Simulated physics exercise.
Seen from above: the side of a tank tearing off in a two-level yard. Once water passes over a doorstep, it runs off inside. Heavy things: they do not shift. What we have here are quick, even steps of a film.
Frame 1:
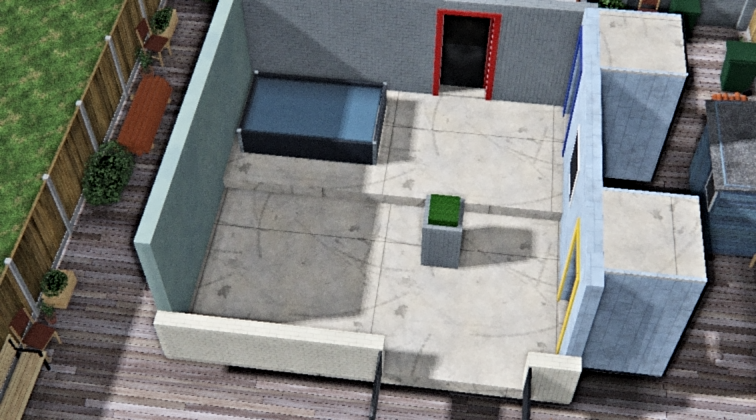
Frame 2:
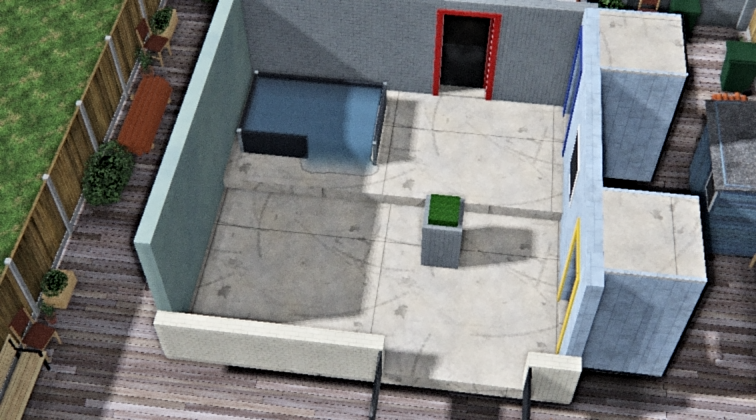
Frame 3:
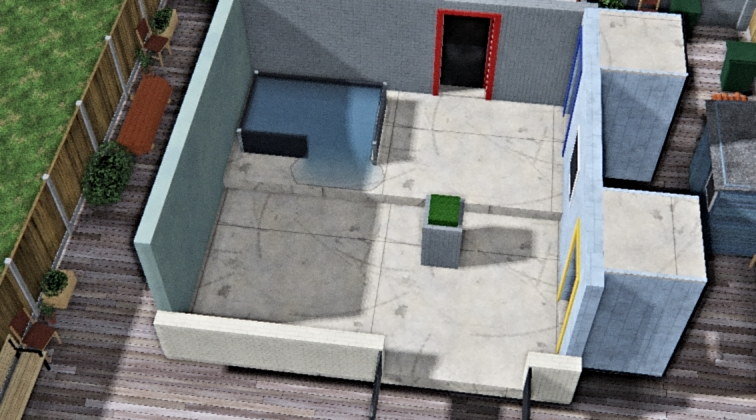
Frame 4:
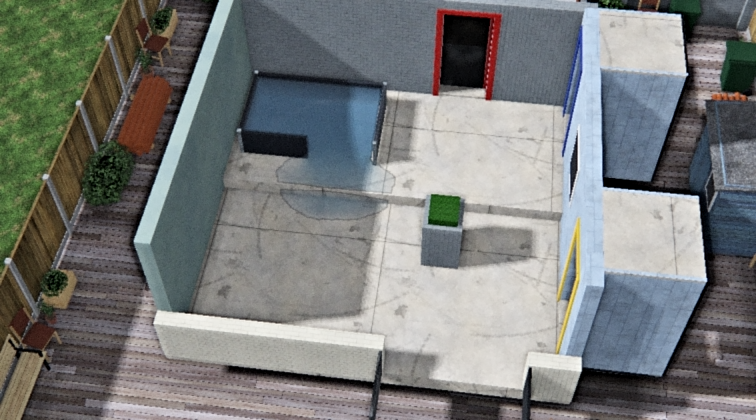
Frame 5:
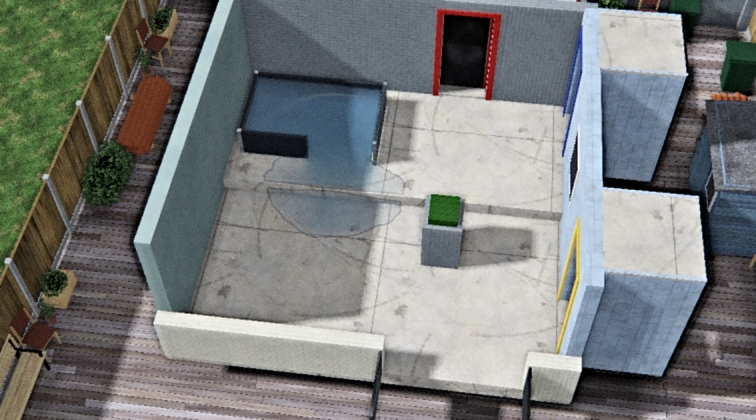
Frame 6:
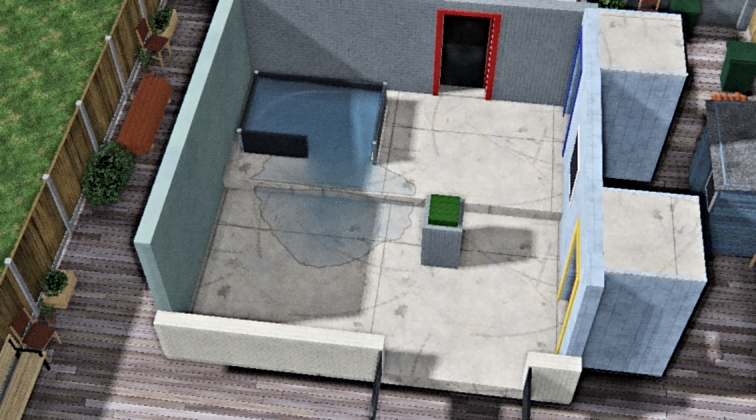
Water pours from the tank's broken side and spreads down across the lower concrete floor.
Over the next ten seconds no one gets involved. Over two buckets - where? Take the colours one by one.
The blue door respects the limit; the red door respects the limit; the yellow door respects the limit.
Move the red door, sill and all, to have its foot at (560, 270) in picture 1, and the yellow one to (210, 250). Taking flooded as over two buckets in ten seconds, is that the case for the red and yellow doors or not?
Lab note - red door: Under the limit; yellow door: Under the limit.
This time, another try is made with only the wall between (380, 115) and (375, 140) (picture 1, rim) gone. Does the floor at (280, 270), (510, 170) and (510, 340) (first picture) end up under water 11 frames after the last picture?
Going through them, the first would be still bare, the next submerged and the last still bare.
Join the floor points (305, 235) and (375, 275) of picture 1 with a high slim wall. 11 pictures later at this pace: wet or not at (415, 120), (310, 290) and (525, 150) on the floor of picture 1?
Untouched; untouched; untouched.
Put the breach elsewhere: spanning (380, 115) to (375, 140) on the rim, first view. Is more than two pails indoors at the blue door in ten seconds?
The blue one ends up above.
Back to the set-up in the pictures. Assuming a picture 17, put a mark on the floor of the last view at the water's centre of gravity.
Near (328, 199).
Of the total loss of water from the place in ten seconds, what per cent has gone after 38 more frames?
Log: Around 65 %, estimated.
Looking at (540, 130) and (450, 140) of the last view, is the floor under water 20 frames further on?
In that order: Not flooded, not flooded.
A moment on, water covers 30 % of the floor; the blue door not reached, the red door not reached, the yellow door not reached.
Next, water covers 45 % of the floor; the blue door not reached, the red door not reached, the yellow door not reached.
Then, water covers 45 % of the floor; the blue door not reached, the red door not reached, the yellow door not reached.
Later, water covers 55 % of the floor; the blue door not reached, the red door not reached, the yellow door wet at the sill, nothing in.
In the end, water covers 65 % of the floor; the blue door not reached, the red door not reached, the yellow door wet at the sill, nothing in.
